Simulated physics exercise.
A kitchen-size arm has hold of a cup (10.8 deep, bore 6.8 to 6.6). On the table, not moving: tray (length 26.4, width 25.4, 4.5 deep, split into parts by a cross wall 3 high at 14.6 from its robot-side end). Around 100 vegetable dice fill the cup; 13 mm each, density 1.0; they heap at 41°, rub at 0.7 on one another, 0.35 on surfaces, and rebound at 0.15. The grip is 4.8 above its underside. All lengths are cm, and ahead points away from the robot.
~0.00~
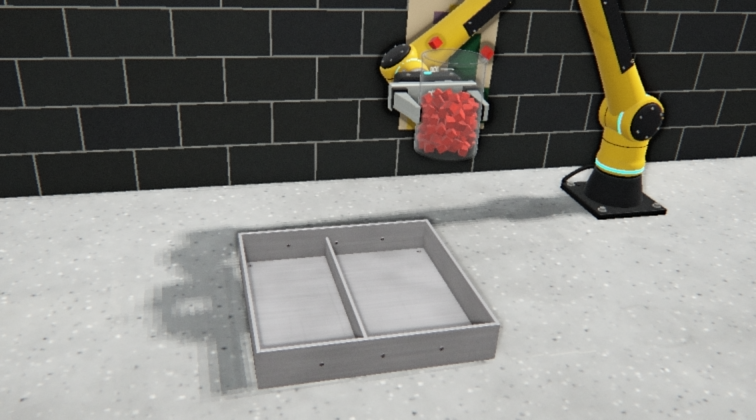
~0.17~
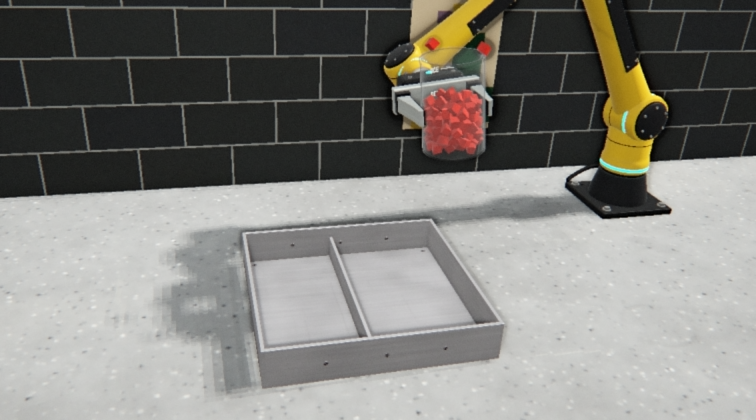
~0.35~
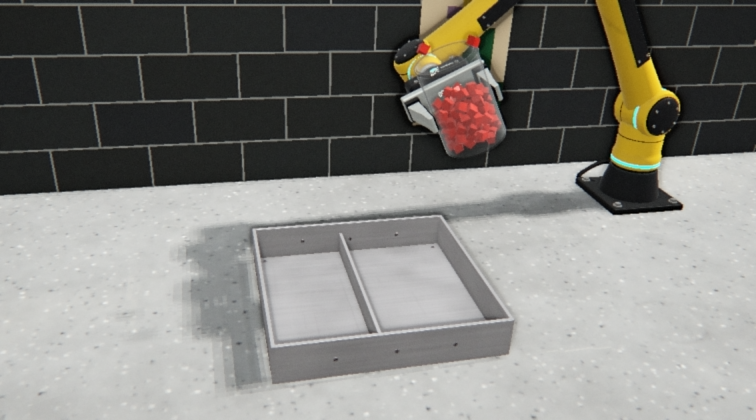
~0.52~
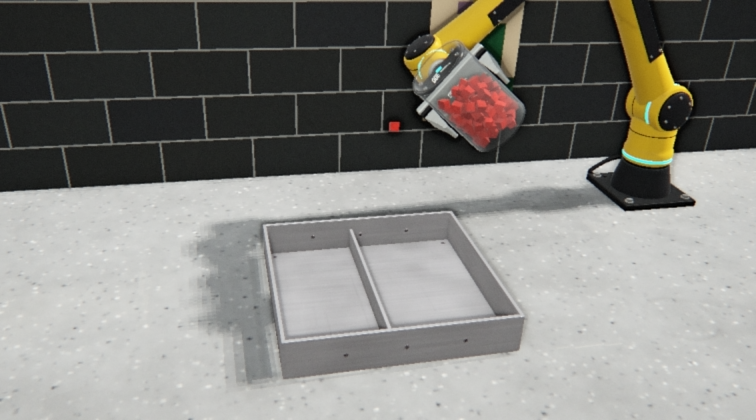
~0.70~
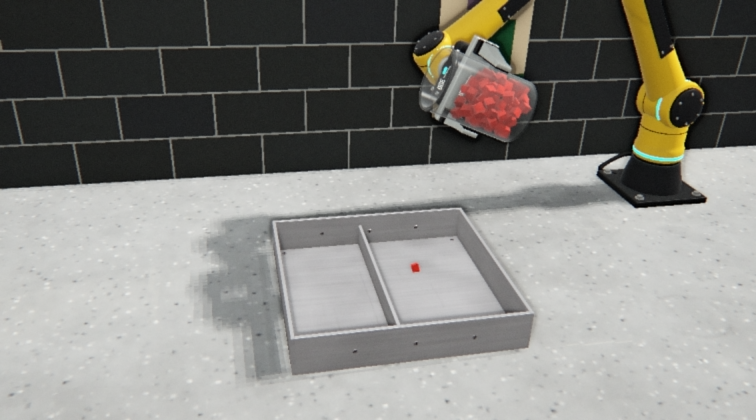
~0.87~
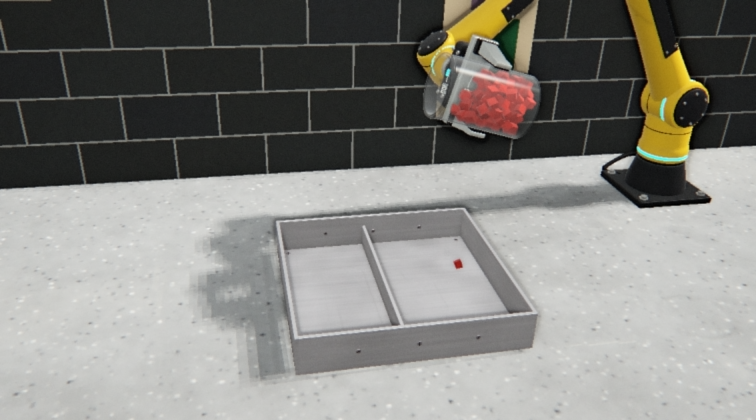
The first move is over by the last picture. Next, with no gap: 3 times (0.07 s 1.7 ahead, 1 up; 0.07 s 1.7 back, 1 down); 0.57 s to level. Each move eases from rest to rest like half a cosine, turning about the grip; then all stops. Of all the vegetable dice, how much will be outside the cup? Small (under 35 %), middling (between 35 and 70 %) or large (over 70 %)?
Outside the cup the share is small, under 35 %.
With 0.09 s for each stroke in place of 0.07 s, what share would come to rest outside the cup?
It would be near 5 per cent.
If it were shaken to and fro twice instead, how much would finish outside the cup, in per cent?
Then about 5 per cent.
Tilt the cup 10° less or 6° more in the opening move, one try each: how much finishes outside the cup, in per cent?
About 5 and 25 per cent.
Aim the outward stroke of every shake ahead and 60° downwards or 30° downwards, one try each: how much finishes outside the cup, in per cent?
About 0 and 0 per cent.
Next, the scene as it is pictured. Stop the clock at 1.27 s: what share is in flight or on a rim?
About 5 per cent.
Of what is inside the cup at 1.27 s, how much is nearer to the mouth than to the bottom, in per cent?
Roughly 60 per cent.
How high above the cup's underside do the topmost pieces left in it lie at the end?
Some 9.0 cm.
After 1.27 s, tilted 74° forward, highest piece 28 above the table; 90 in the cup, 1 in the robot-side part, 5 in flight or on a rim.
After 1.66 s, tilted 20° forward, highest piece 30 above the table; 83 in the cup, 7 in the robot-side part, 6 in the far-side part.
After 2.06 s, level, highest piece 30 above the table; 83 in the cup, 7 in the robot-side part, 6 in the far-side part.
After 3.11 s, level, highest piece 30 above the table; 83 in the cup, 7 in the robot-side part, 6 in the far-side part.
At rest, 83 in the cup, 7 in the robot-side part, 6 in the far-side part. That is 14 % outside the cup.
